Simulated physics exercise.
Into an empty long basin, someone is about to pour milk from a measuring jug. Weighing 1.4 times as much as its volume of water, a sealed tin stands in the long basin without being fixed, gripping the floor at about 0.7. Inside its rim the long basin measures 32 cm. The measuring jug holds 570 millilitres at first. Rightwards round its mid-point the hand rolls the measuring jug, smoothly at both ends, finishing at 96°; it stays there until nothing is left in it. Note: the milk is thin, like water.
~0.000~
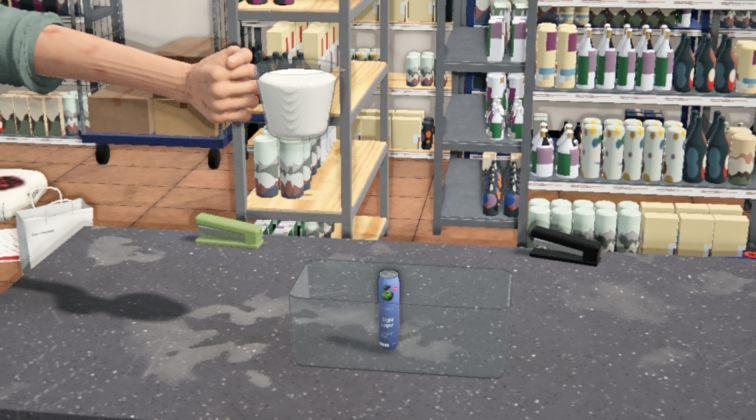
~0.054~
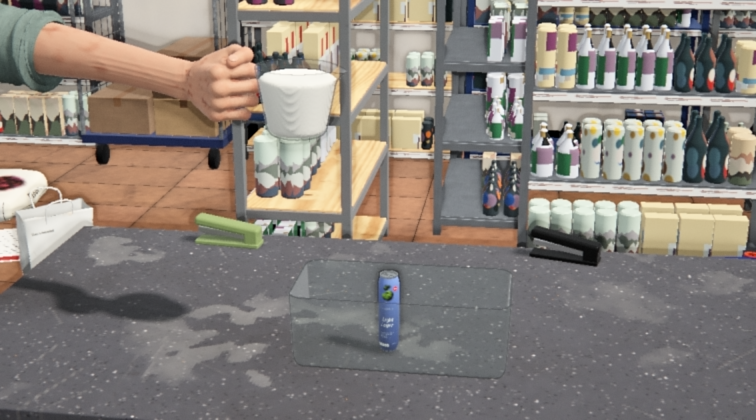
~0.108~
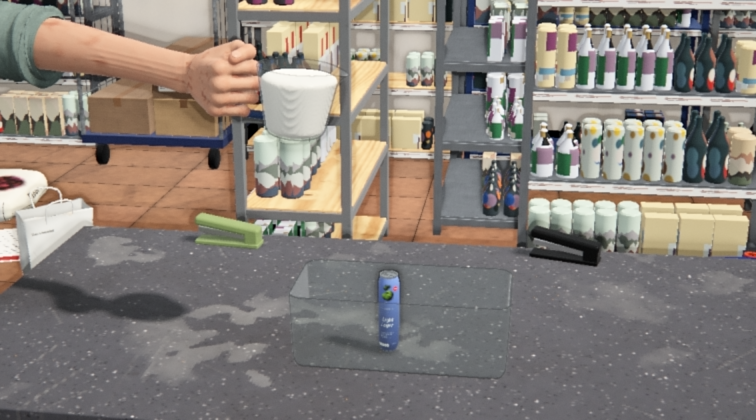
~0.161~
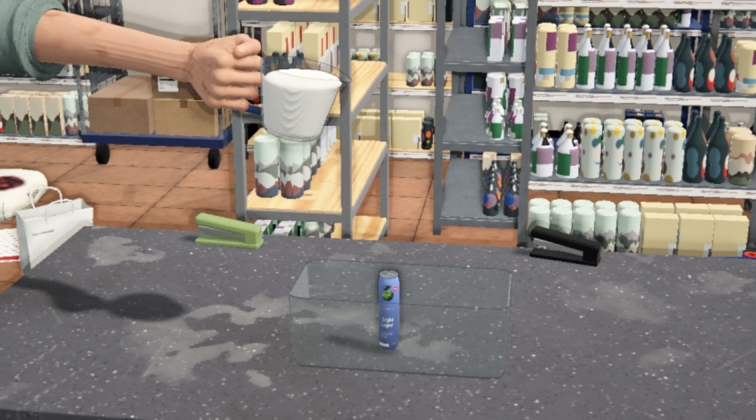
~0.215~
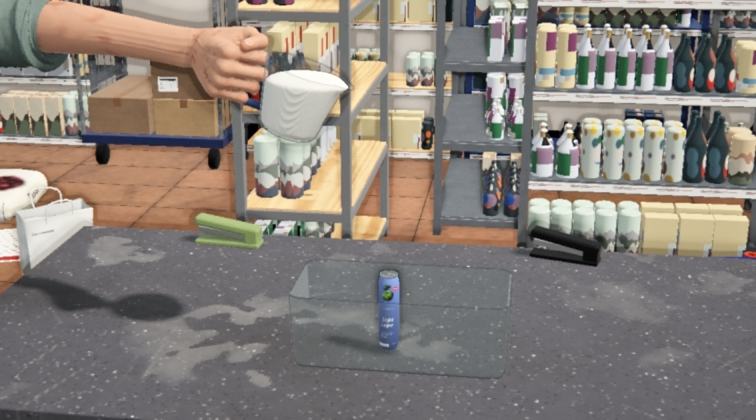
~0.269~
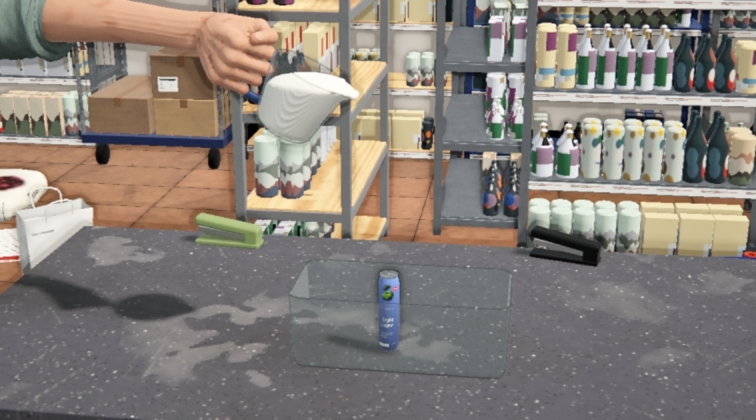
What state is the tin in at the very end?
Looks to me like it holds out.
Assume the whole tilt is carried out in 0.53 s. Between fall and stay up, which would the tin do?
Holds steady.
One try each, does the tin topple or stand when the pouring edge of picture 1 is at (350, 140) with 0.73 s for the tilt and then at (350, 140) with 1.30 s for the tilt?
First it topples; then it keeps standing.
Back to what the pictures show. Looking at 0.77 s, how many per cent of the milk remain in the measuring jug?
Close to 9 percent of the whole amount.
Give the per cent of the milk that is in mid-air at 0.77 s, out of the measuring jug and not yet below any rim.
32 per cent, roughly.
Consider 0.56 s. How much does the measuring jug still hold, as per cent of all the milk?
Near 48 in a hundred.
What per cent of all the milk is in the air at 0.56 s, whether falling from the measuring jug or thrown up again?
Close to 46 per cent, I'd say.
By 0.56 s the tilt is 83° and 47 per cent is still to pour; the tin stands where it began.
By 0.77 s the tilt is 96° and 9 per cent is still to pour; the tin stands where it began.
By 0.99 s the tilt is 96° and 1 per cent is still to pour; the tin stands where it began.
By 1.23 s the tilt is 96° and 0 per cent is still to pour; the tin stands where it began.
At rest the tin stands where it began.
